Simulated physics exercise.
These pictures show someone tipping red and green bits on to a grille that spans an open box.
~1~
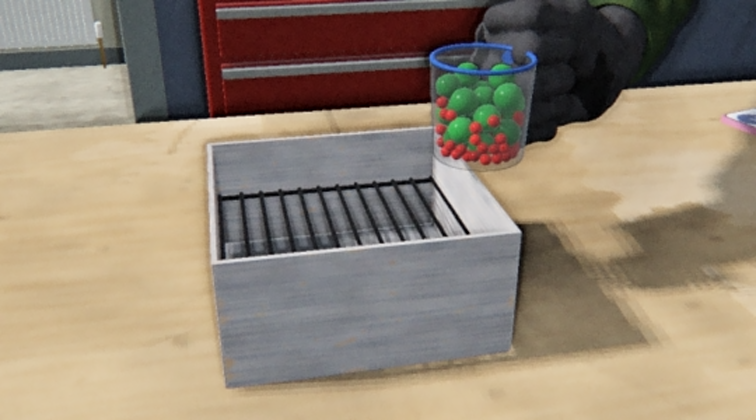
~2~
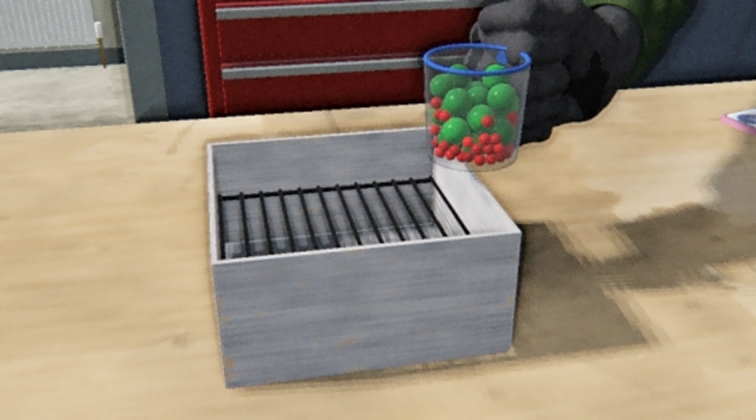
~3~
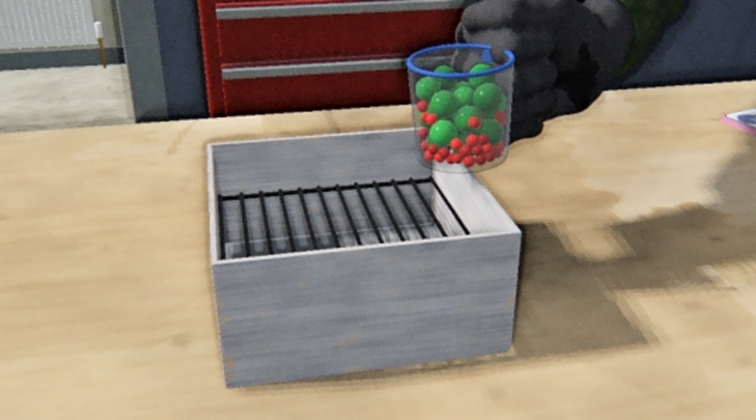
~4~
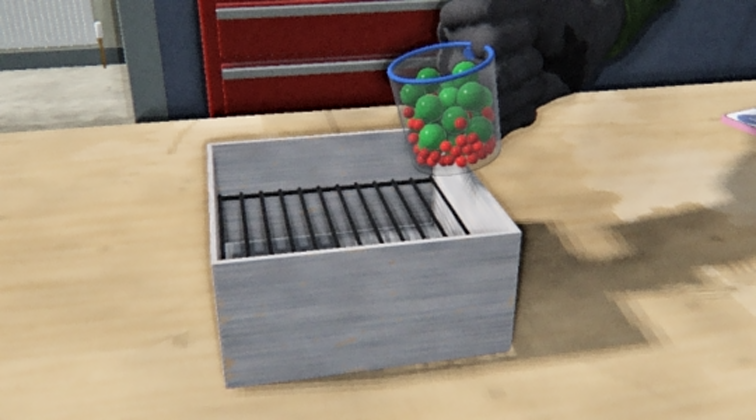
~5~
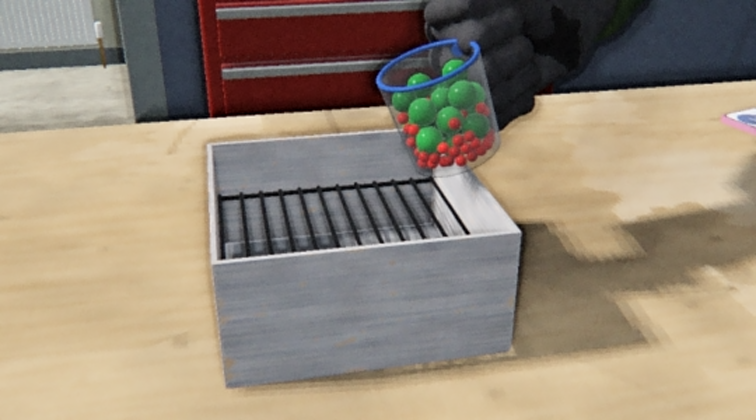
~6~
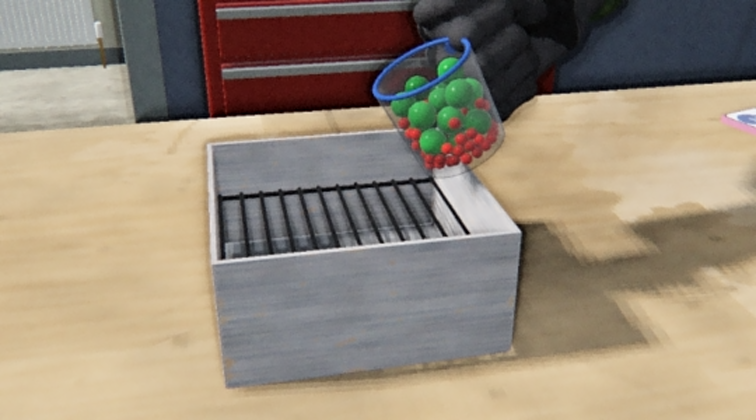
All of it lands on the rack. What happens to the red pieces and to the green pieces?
Once poured, the red ones fall out below and the green ones are stopped by the grid.
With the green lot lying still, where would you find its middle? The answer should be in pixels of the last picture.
I'd say it settles close to (342, 216).
Then, 0.36 s past the last view, red ones, all in the cup; green ones, all in the cup.
Then, 0.81 s past the last view, red ones, all in the cup; green ones, all in the cup.
Then, 1.29 s past the last view, red ones, about half in the cup, about a third on or over the wires, a small part under the rack; green ones, a small part in the cup, most on or over the wires.
Finally, red ones, all under the rack; green ones, all on the wires, none under the rack.
